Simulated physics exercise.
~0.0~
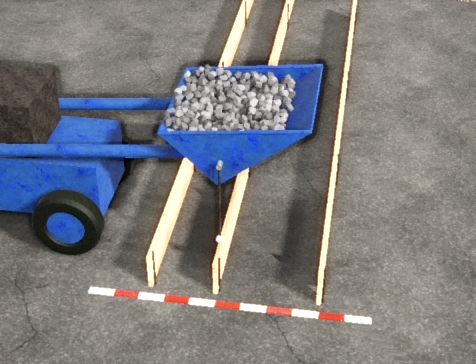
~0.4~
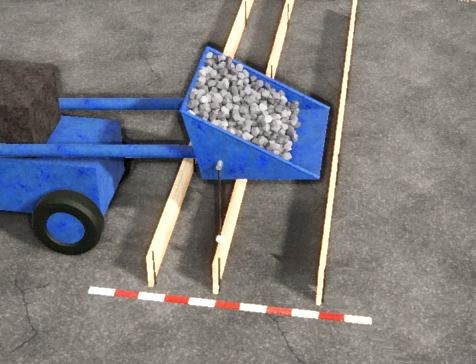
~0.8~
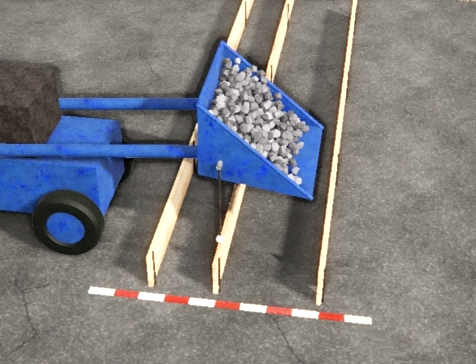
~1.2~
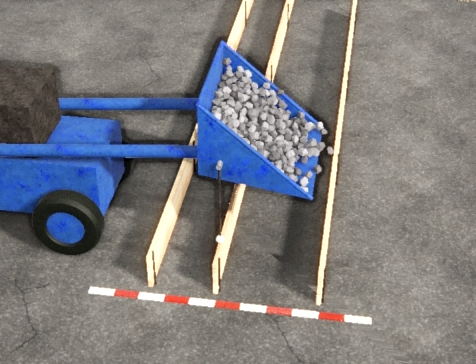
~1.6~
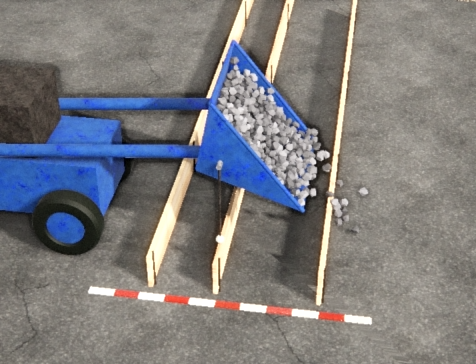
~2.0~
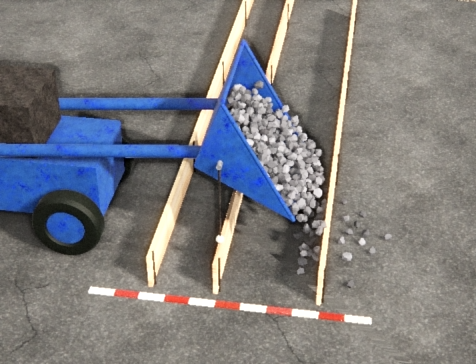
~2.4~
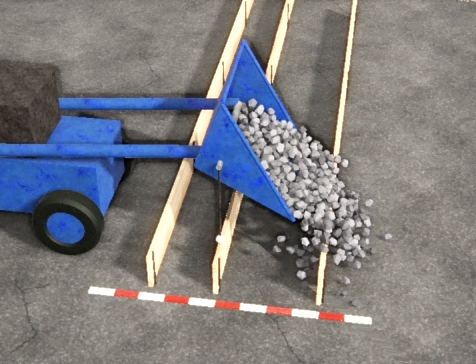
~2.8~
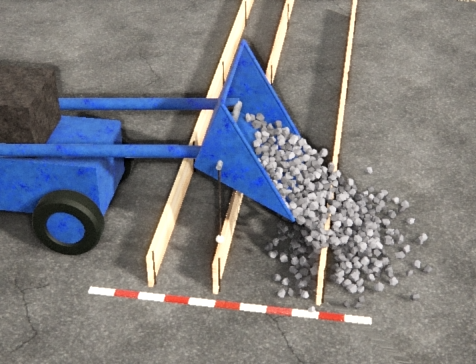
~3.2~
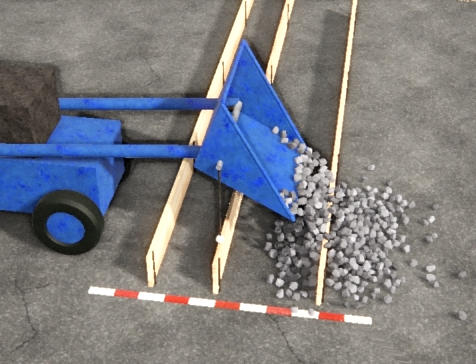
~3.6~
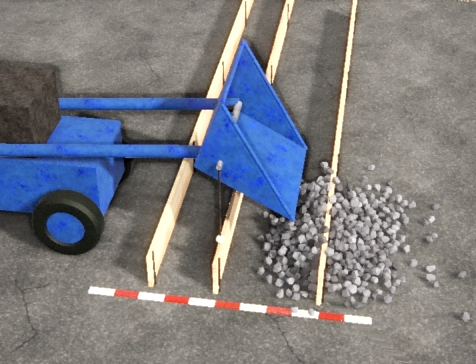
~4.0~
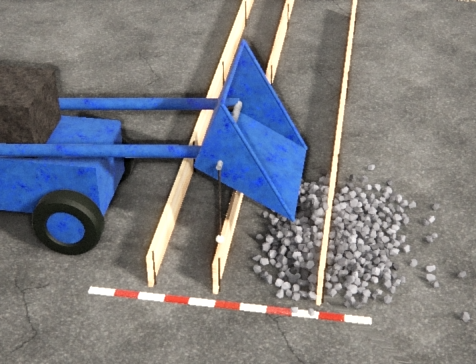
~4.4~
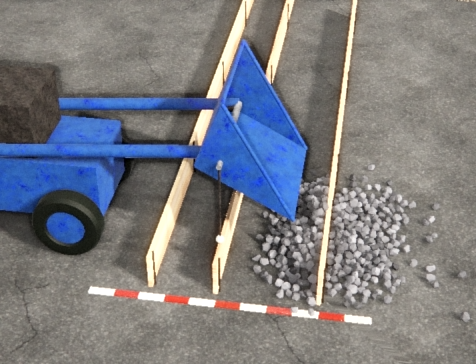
To begin with, a blue loader on the left holds a bucket full of grey stones above three wooden boards lying on dark, cracked ground, near a red and white striped staff. The bucket tips forward to the right, and the stones stay heaped inside at first. As it tilts more steeply, a few stones drop over the front lip, then the rest pour out in a thick stream. The bucket stops tipping while the stones keep sliding out until it is empty. They settle in a low pile on both sides of the rightmost board, with a few strays farther right.
